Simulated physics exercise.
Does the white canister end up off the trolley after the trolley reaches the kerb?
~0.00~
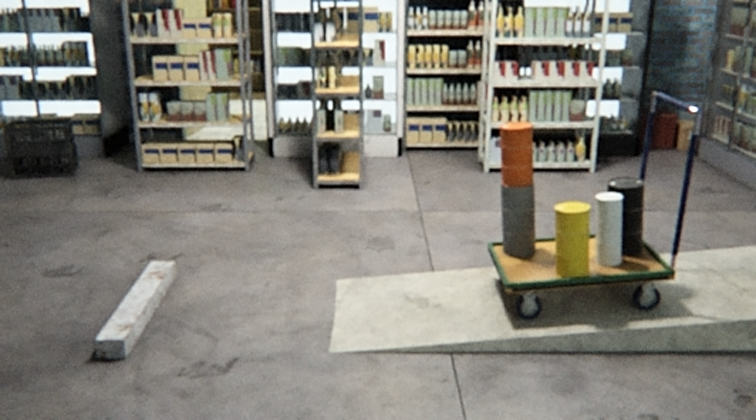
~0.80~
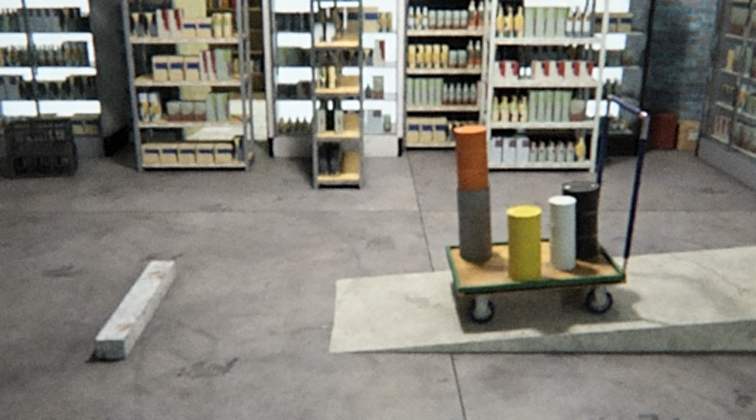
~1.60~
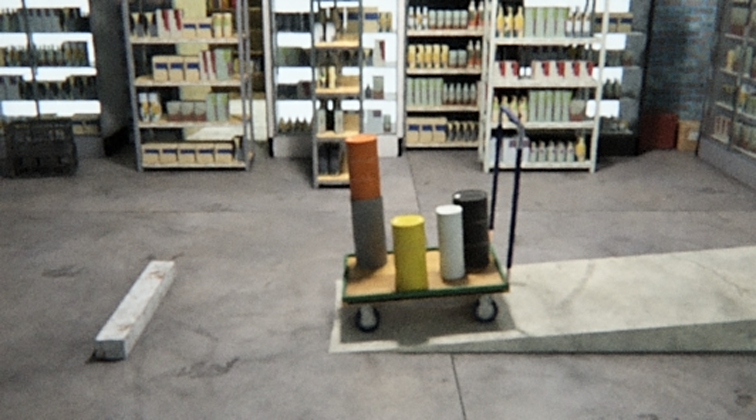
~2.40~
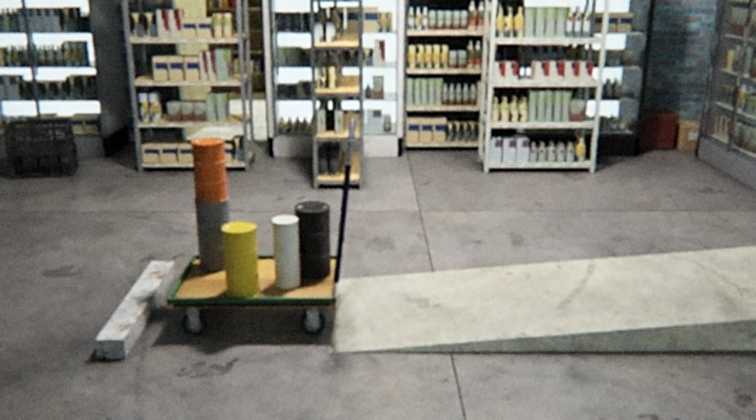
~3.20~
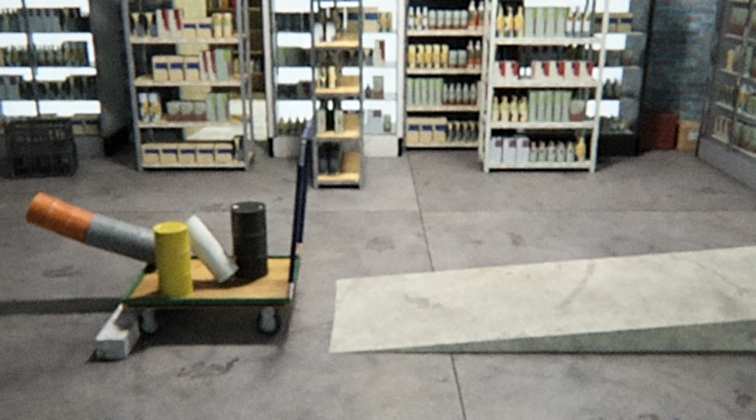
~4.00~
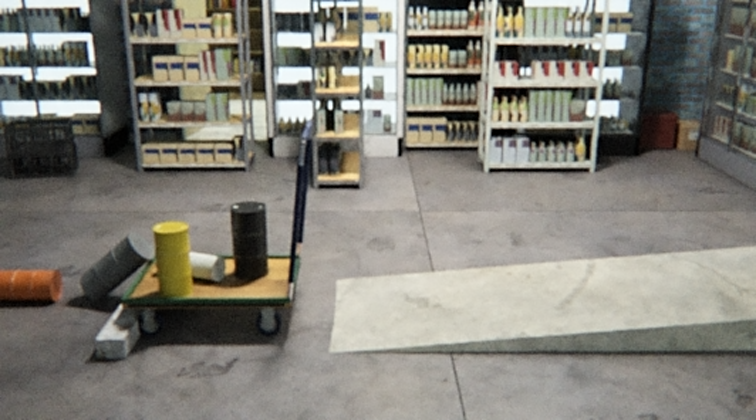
No, the white canister tips over onto its side but stays on the trolley deck.
In a storeroom aisle, a trolley rolls left down a ramp and stops at a kerb, toppling three of five canisters.
